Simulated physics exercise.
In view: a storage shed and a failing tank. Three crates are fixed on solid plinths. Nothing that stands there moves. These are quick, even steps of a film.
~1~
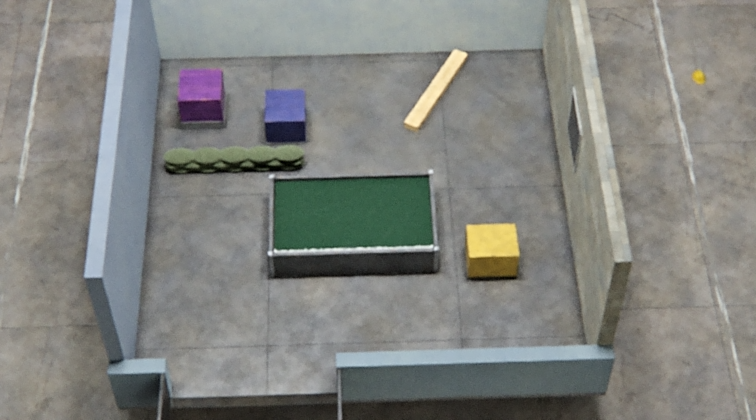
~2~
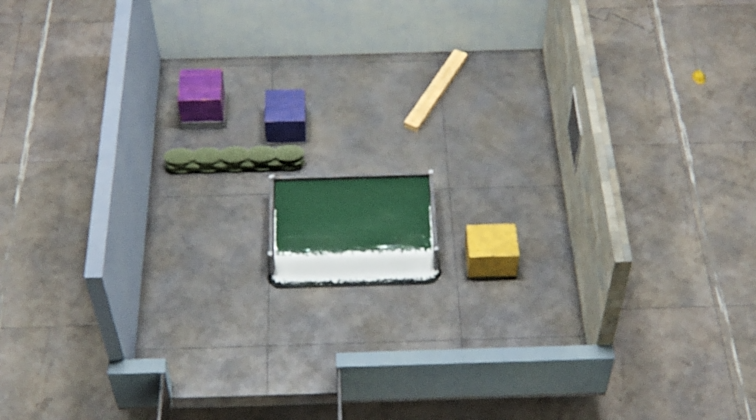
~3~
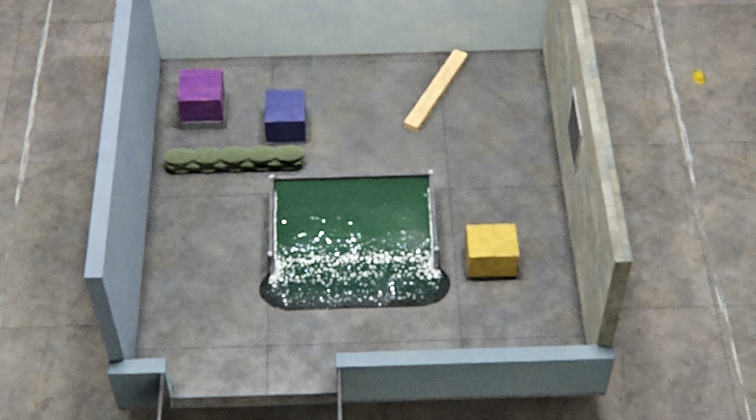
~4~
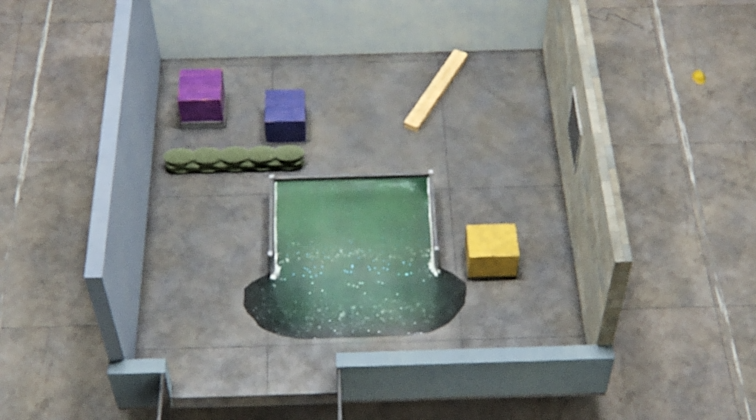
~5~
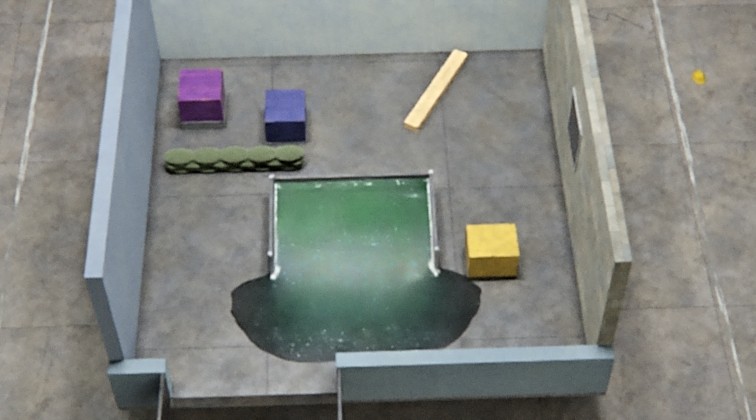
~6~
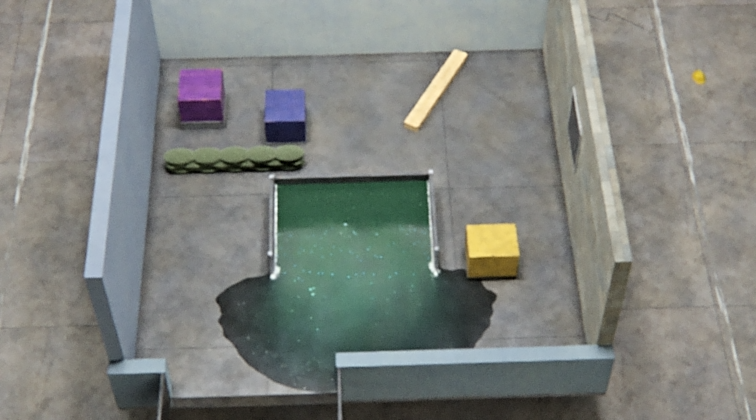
To begin with, a full rectangular tank of green water stands in a walled shed among purple, blue and yellow blocks. Its near side gives way and white, foaming water pours out, then a dark, rounded pool widens across the floor to the front wall as the tank's level lowers.
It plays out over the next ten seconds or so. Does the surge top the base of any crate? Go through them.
One by one: The blue crate escapes dry; the yellow crate is wetted; the purple crate escapes dry.
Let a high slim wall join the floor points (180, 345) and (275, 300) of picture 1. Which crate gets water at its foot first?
First comes the yellow one.
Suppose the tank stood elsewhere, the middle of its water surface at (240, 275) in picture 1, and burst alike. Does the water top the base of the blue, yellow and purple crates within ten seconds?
In short: The blue one stays dry, the yellow one is spared, the purple one remains dry.
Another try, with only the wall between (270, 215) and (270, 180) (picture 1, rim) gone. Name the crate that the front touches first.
That is the purple-painted one.
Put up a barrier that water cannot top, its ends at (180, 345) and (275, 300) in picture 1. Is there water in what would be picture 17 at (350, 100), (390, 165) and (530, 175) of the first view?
One after the other: Not flooded, no water, not flooded.
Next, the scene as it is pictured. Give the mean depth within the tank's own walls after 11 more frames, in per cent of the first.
I make it 26 per cent.
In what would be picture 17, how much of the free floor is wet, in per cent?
Some 25 per cent.
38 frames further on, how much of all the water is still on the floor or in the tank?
Near 64 in a hundred.
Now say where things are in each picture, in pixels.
The first picture shows the water tank at (352, 216) is whole and still.
In the second picture, the front is at (435, 275), out from the gap at (354, 266).
In the third picture, the front is at (444, 287), out from the gap at (354, 267).
In the fourth picture, the front is at (254, 309), out from the gap at (354, 267).
In the fifth picture, the front is at (254, 334), out from the gap at (354, 267).
In the sixth picture, the front is at a hidden place, out from the gap at (354, 267).
A moment on, water covers 20 % of the floor; the blue crate not reached, the yellow crate water round its plinth, the purple crate not reached.
Next, water covers 25 % of the floor; the blue crate not reached, the yellow crate water round its plinth, the purple crate not reached.
Then, water covers 30 % of the floor; the blue crate not reached, the yellow crate water round its plinth, the purple crate not reached.
Later, water covers 55 % of the floor; the blue crate not reached, the yellow crate water round its plinth, the purple crate not reached.
In the end, water covers 65 % of the floor; the blue crate stayed above the water, the yellow crate was topped, the purple crate stayed above the water.
